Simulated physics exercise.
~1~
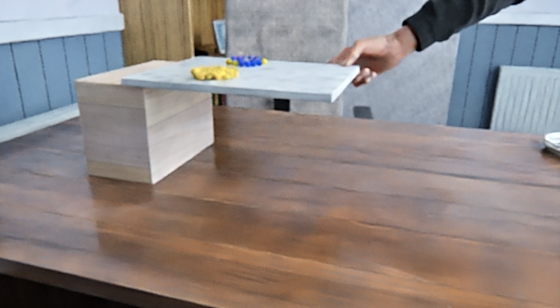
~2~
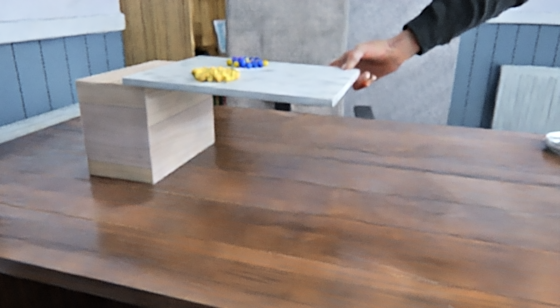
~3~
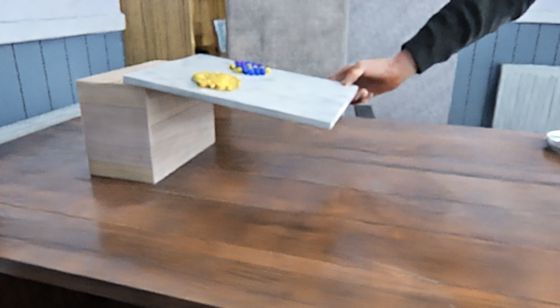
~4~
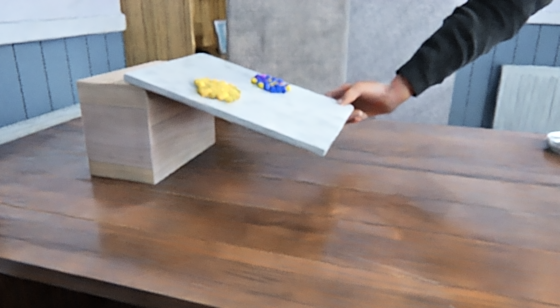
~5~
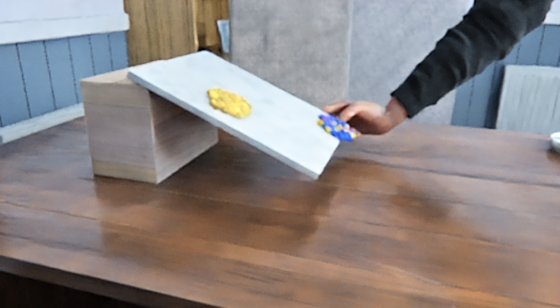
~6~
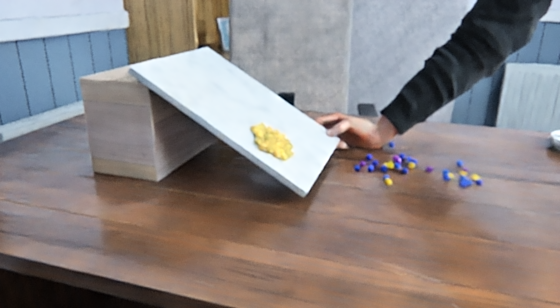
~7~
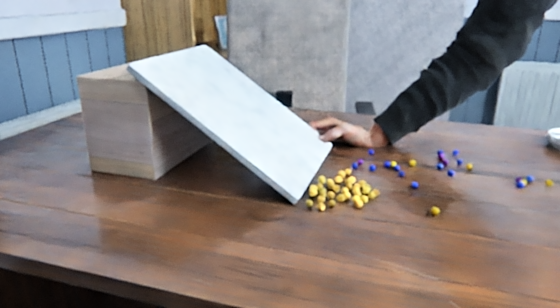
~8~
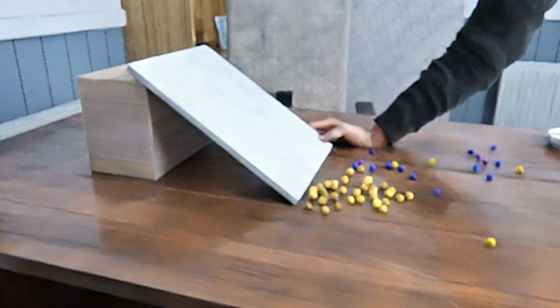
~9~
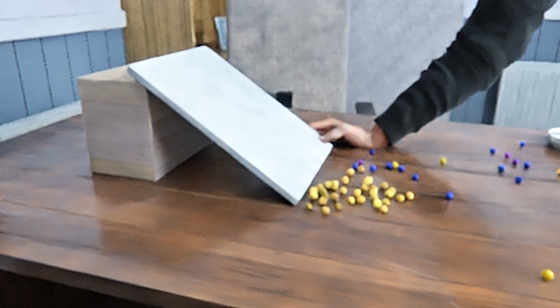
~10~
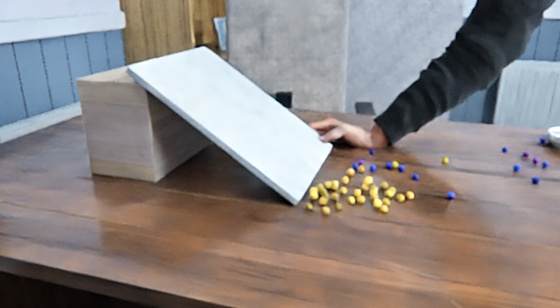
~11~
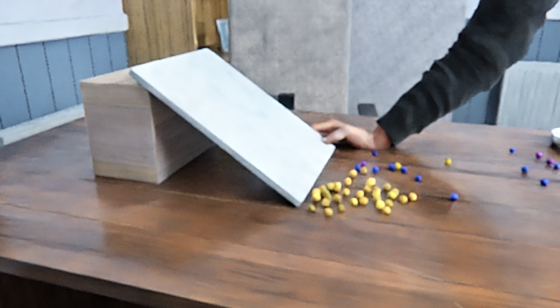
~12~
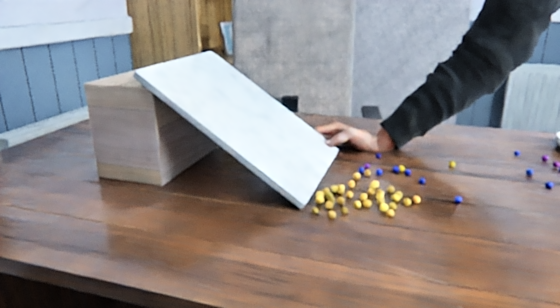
Blue and yellow beads slide down a board a hand lowers, the blue scattering farther right.
